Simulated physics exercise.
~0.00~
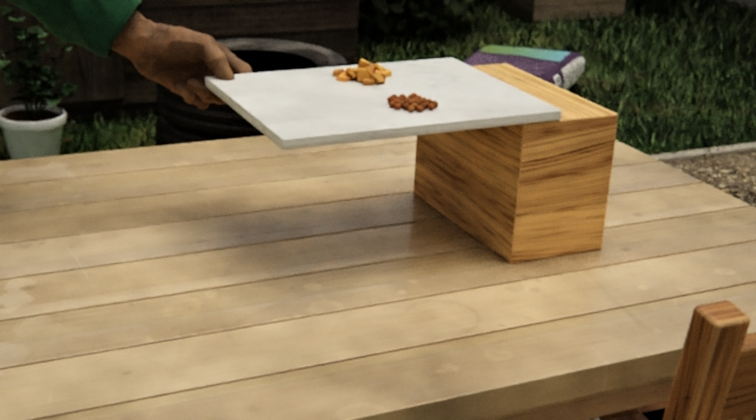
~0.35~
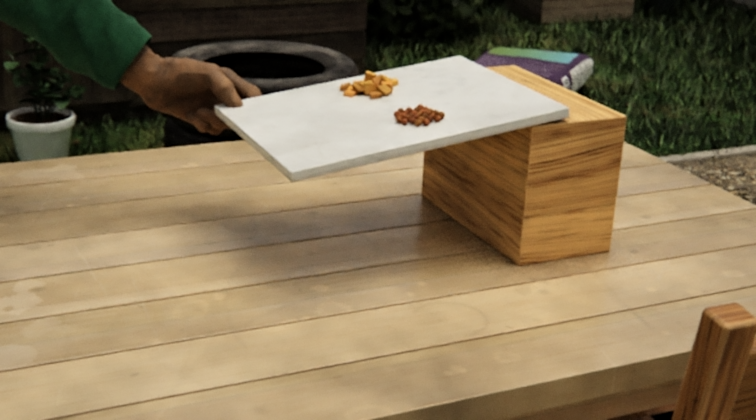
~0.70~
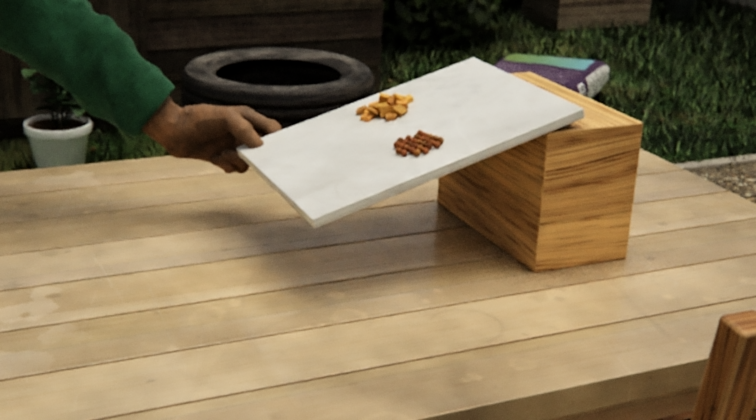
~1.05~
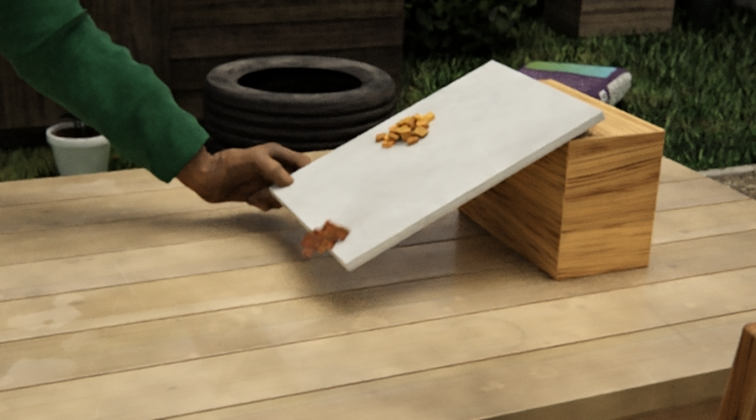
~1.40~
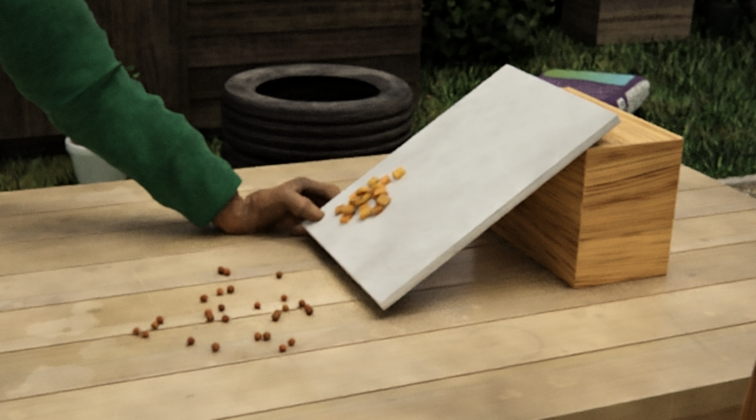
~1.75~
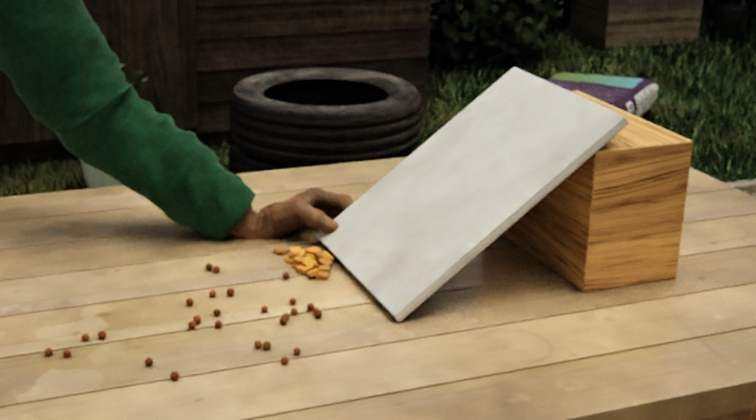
The clip opens on a pale board held nearly level above a wooden table, one end on a wooden block and the other in the hand of someone in a green sleeve. Two small piles sit on it, orange-yellow pieces at the far side and reddish-brown ones nearer. The hand lowers its end, and the board tilts steadily steeper. The brown pieces slide off first and scatter across the planks. The orange pieces follow later, slipping down together. Finally, they lie clustered at the board's foot, while the brown ones are spread farther out.
